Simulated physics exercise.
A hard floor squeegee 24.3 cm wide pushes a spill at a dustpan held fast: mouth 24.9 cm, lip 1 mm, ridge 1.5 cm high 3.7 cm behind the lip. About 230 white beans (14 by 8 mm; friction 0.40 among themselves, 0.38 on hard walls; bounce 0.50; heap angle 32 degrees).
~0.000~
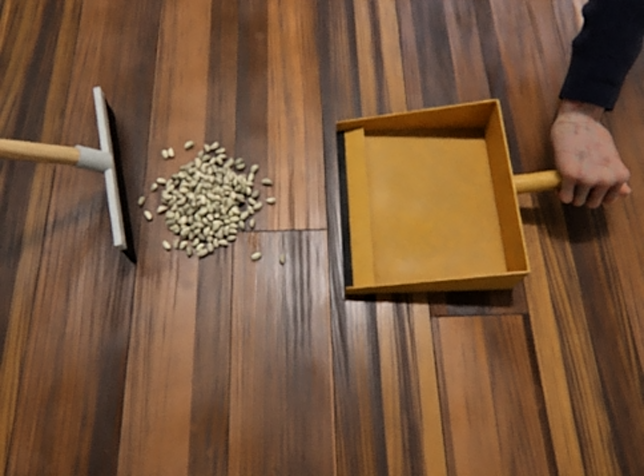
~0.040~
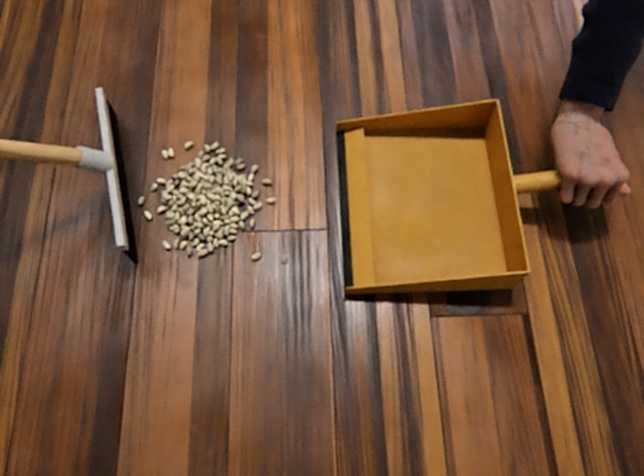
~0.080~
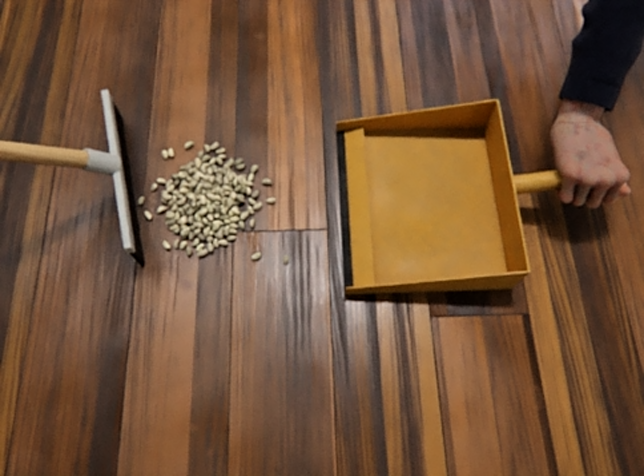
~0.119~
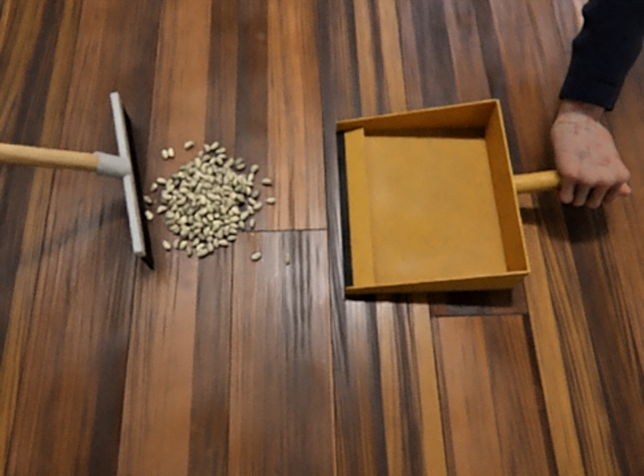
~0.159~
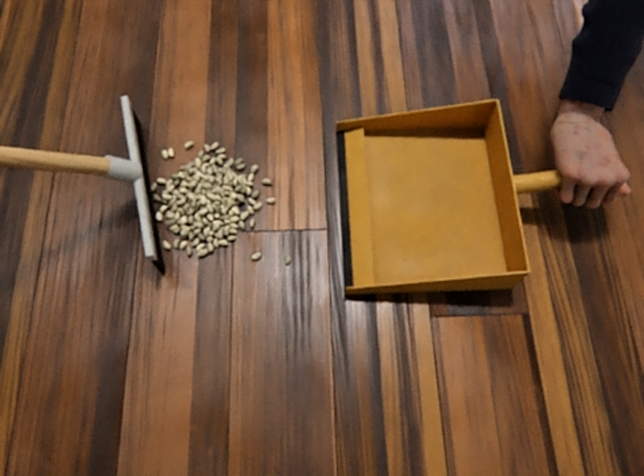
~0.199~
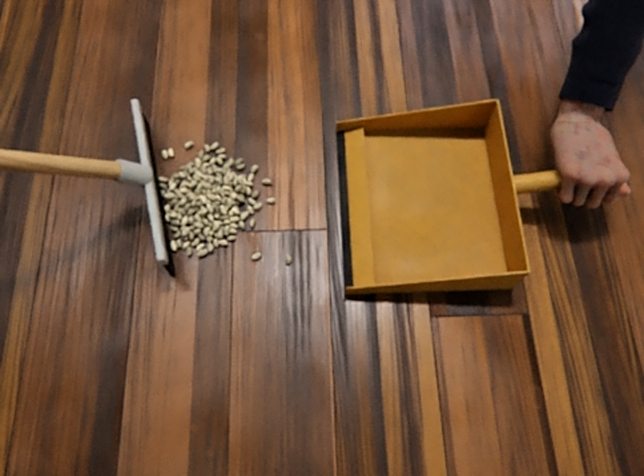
The clip shows a squeegee with a wooden handle sliding a short way right across a wooden floor, reaching the near edge of a pile of pale beans and nudging a few, while a hand holds a yellow dustpan still.
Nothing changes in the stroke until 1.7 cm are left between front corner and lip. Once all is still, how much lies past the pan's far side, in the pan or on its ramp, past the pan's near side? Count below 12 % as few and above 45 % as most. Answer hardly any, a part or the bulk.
Far side hardly any, pan hardly any, near side hardly any.
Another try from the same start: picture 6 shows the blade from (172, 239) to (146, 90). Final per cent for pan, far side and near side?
Pan 25, far 10, near 0.
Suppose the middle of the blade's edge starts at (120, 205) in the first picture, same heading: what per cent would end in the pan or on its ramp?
Some 5 per cent.
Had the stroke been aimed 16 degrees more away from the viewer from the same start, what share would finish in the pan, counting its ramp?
It would be near 20 per cent.
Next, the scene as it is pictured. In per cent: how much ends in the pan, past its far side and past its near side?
Far side 5, pan 5, near side 0.
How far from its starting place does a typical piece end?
Some 16 cm.
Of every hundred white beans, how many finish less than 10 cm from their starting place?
About 5 per cent.
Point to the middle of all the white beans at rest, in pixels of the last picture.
Around (321, 203).
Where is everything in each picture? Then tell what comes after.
The first frame shows blade from (121, 245) to (100, 95), moved 0.0 cm, 0 of the pieces shifted so far; middle of the pieces at (211, 197); pan at (433, 205).
The second frame shows blade from (123, 246) to (102, 95), moved 0.3 cm, 0 of the pieces shifted so far; middle of the pieces at (211, 197).
The third frame shows blade from (130, 249) to (108, 97), moved 1.3 cm, 1 of the pieces shifted so far; middle of the pieces at (211, 197).
The fourth frame shows blade from (140, 252) to (117, 100), moved 2.7 cm, 2 of the pieces shifted so far; middle of the pieces at (211, 197).
The fifth frame shows blade from (152, 256) to (127, 103), moved 4.3 cm, 3 of the pieces shifted so far; middle of the pieces at (211, 197).
The sixth frame shows blade from (163, 260) to (137, 107), moved 5.8 cm, 13 of the pieces shifted so far; middle of the pieces at (211, 197); pan at (433, 205). The blade's pace is about 0.39 m/s, heading 22 degrees towards the viewer's side.
After 0.48 s, middle of the blade 15 cm from the lip; 0 % over the lip, far side 0 %, near side 0 %.
After 0.67 s, middle of the blade 8 cm from the lip; 0 % over the lip, far side 5 %, near side 0 %.
After 0.98 s, middle of the blade 4 cm from the lip; 5 % over the lip, far side 5 %, near side 0 %.
At rest (1.4 s), far side 5 %, pan 5 %, near side 0 %, in front of the lip or behind the blade 85 %.
